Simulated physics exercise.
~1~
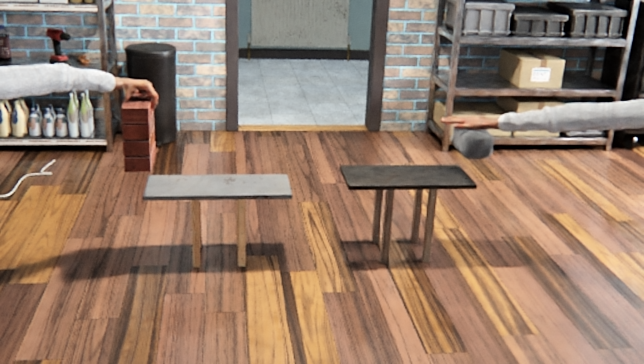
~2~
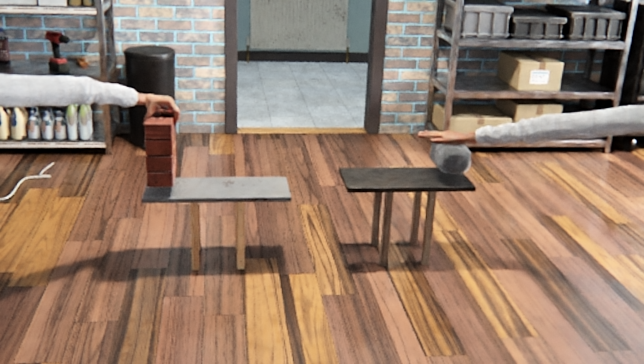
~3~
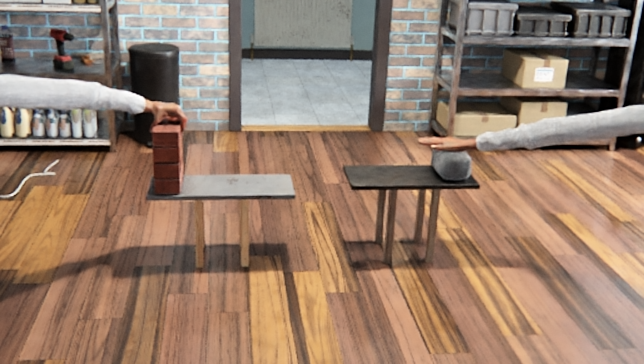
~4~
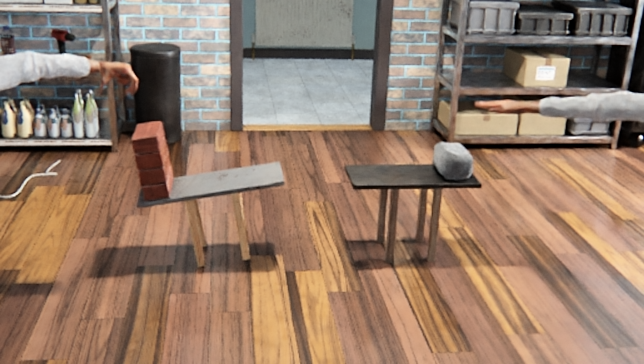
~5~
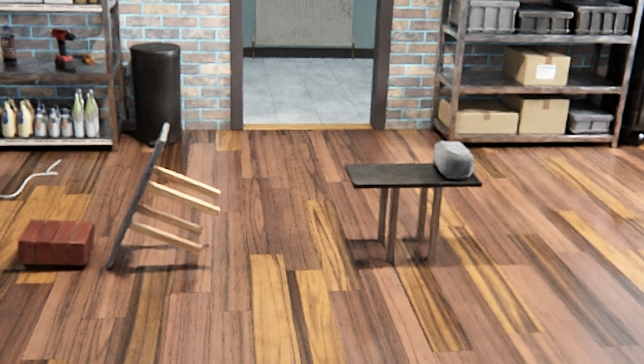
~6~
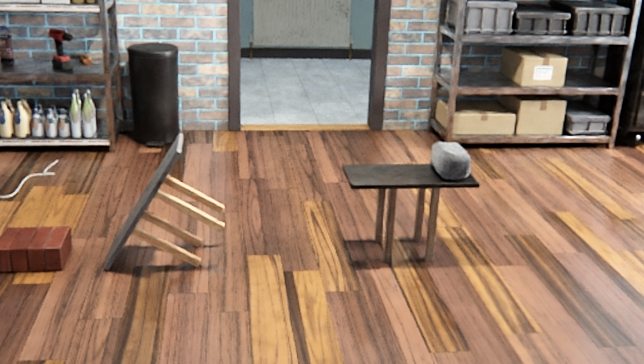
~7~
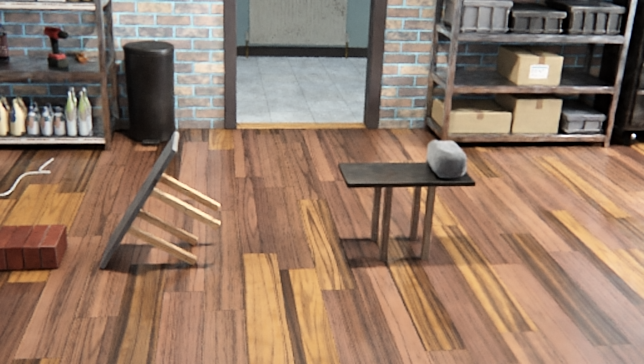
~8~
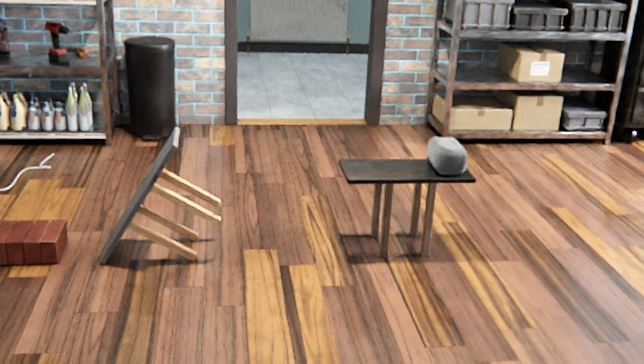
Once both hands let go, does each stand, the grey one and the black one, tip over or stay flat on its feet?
The grey stand under the bricks tips over, while the black stand holding the cushion stays flat on its feet.
